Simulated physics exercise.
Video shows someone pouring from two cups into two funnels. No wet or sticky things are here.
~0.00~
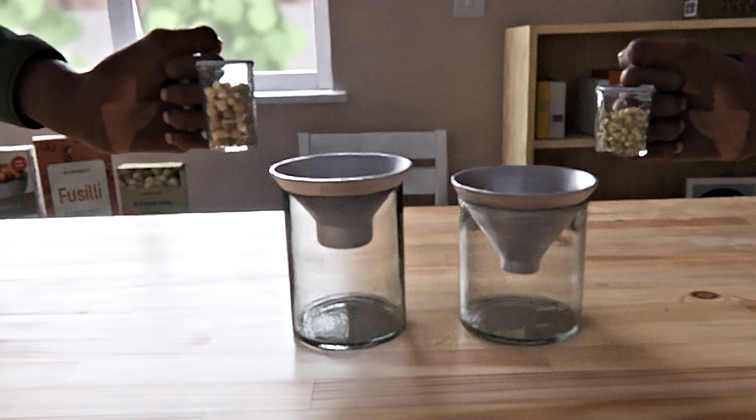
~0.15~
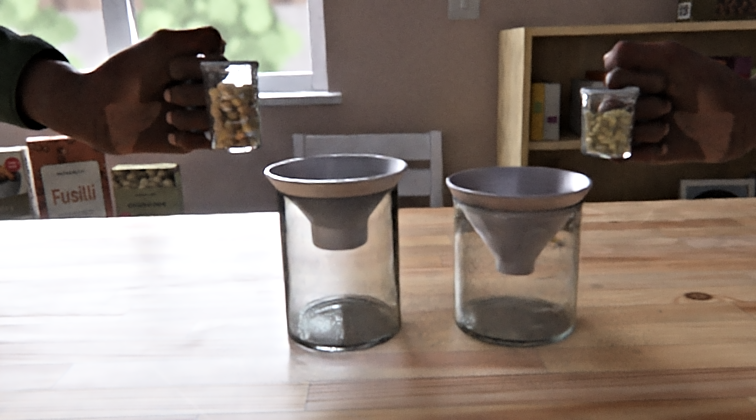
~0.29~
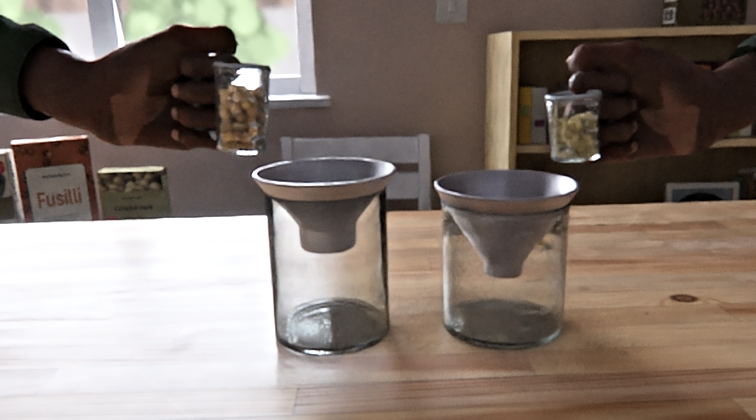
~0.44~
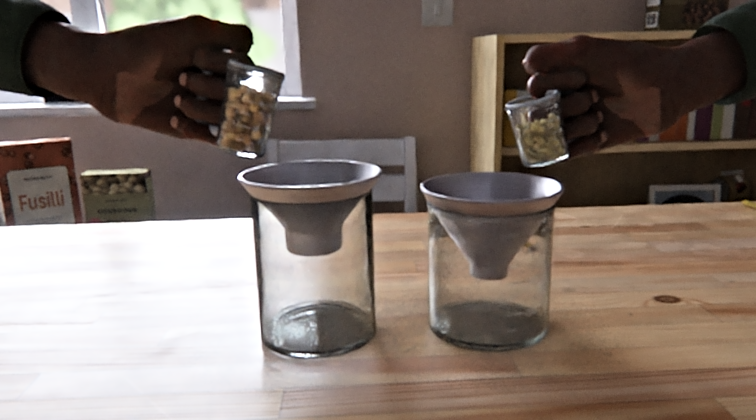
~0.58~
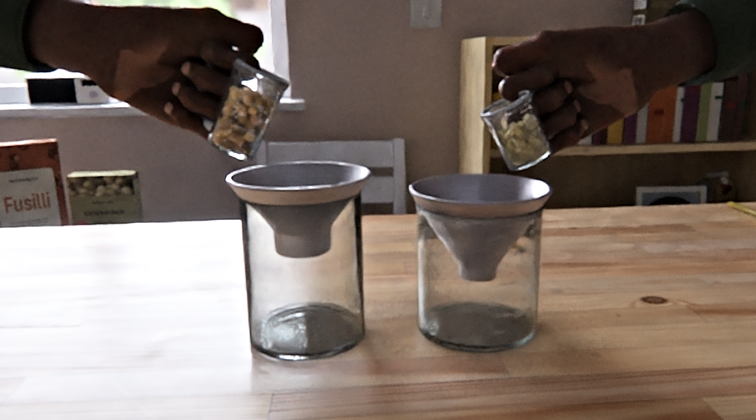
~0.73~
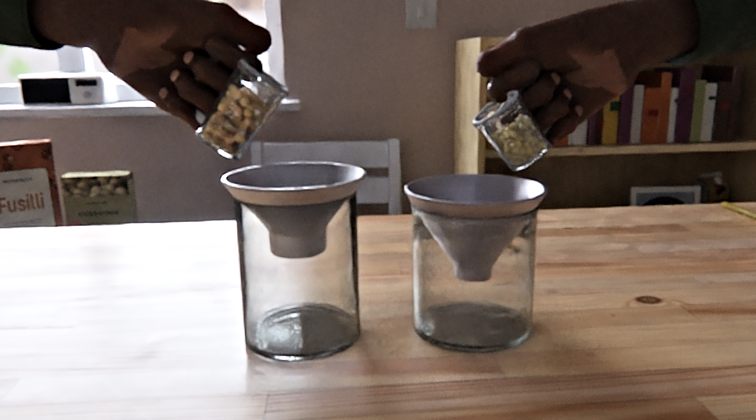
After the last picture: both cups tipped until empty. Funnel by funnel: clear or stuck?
Result: Left funnel: It's going to flow straight down, right: It's going to flow straight down.
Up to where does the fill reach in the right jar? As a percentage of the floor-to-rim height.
5 per cent or so.
After 1.11 s, left, the whole lot still in the cup; right, the whole lot still in the cup.
After 1.52 s, left, the whole lot still in the cup; right, all but a few still in the cup, only a few in or over the funnel.
After 2.00 s, left, near a quarter still in the cup, near a third in or over the funnel, near a third down in the jar; right, near a quarter in or over the funnel, the bulk down in the jar.
In the end (2.8 s), left, the whole lot down in the jar; right, the whole lot down in the jar.
